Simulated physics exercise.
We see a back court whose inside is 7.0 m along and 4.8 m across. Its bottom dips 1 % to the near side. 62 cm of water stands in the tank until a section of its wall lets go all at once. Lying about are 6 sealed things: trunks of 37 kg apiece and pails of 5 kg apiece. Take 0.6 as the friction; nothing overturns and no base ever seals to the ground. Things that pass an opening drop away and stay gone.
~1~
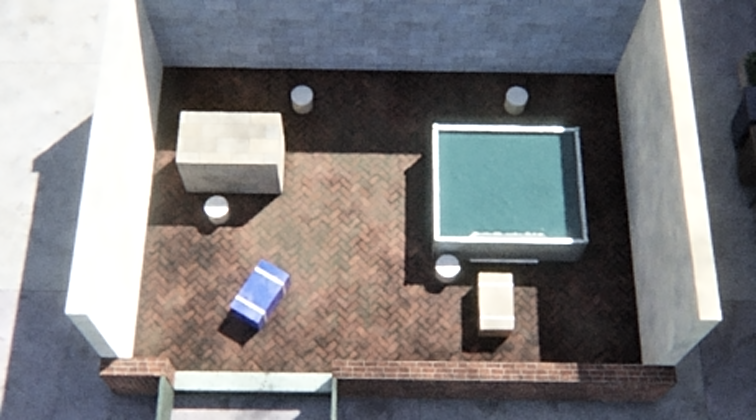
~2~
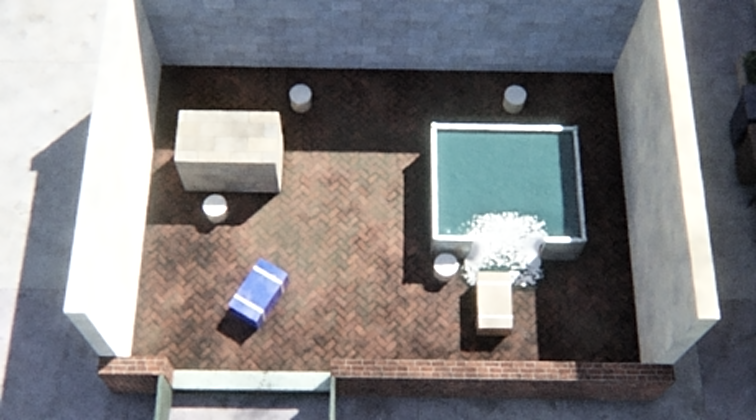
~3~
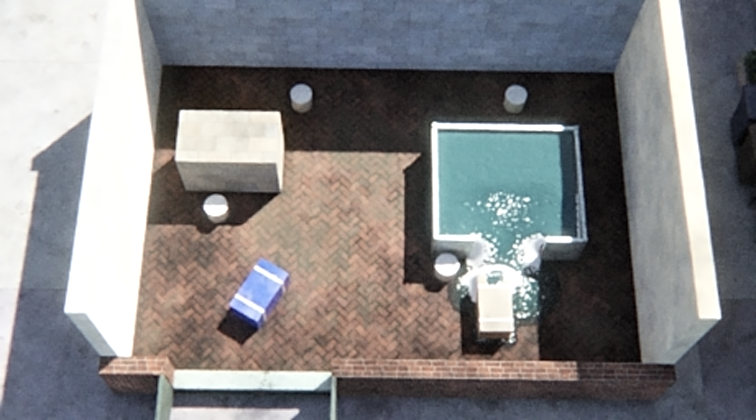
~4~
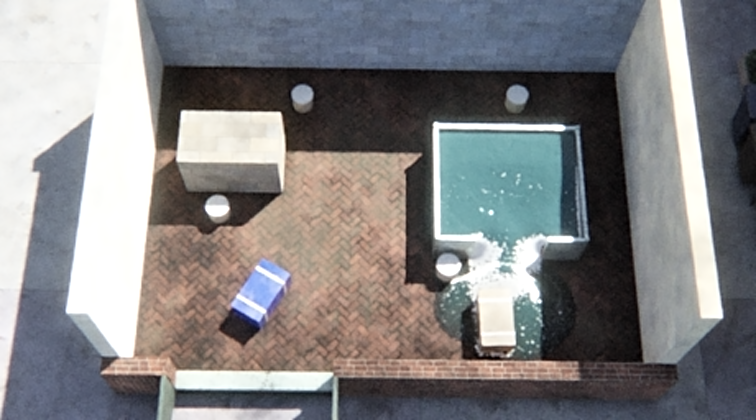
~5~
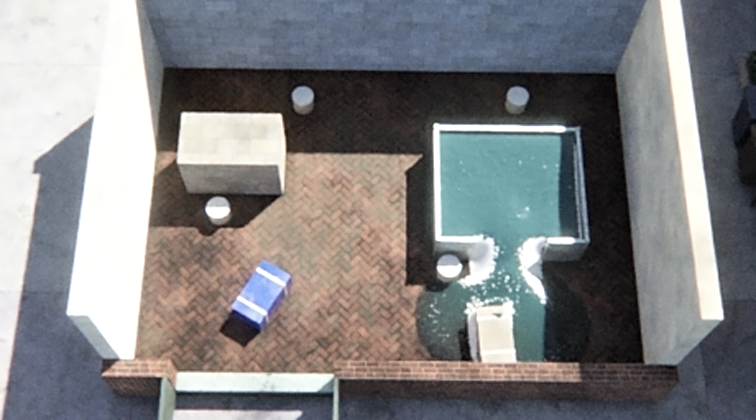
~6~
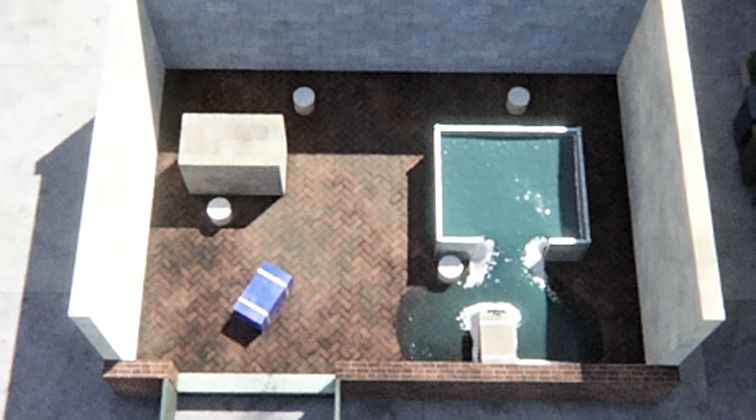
Water bursts from a raised pool's near side, spreads over bricks and shifts a pale box.
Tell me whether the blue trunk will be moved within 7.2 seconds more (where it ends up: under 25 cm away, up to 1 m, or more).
Blue trunk covers a modest distance.
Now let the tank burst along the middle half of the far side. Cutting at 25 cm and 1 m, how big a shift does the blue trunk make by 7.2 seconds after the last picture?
The blue trunk remains where it was.
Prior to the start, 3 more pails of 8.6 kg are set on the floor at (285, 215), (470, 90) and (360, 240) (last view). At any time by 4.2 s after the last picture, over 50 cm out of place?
Taking them in order: Not far enough, not far enough and not far enough.
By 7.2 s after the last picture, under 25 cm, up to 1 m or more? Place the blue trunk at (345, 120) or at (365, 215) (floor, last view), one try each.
Results, in order: Essentially stationary, then essentially stationary.
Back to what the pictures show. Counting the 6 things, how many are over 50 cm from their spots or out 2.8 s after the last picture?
By my reckoning, 1.
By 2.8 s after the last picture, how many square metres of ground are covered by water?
Wet area: Approx. 20 m2.
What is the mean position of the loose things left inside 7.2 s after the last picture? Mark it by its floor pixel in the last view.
Close to (318, 219).
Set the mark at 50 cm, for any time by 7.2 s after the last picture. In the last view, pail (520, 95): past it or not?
It ends up outside the limit.
Then, 0.9 s after the last picture the blue trunk is near (263, 292), 0.0 m from its start, aground; 0 of 6 are out; 1 afloat.
Then, 2.8 s after the last picture the blue trunk is near (240, 275), 0.4 m from its start, aground; 0 of 6 are out; 0 afloat.
Then, 4.8 s after the last picture the blue trunk is near (240, 275), 0.4 m from its start, aground; 0 of 6 are out; 0 afloat.
Then, 7.2 s after the last picture the blue trunk is near (240, 275), 0.4 m from its start, aground; 0 of 6 are out; 0 afloat.
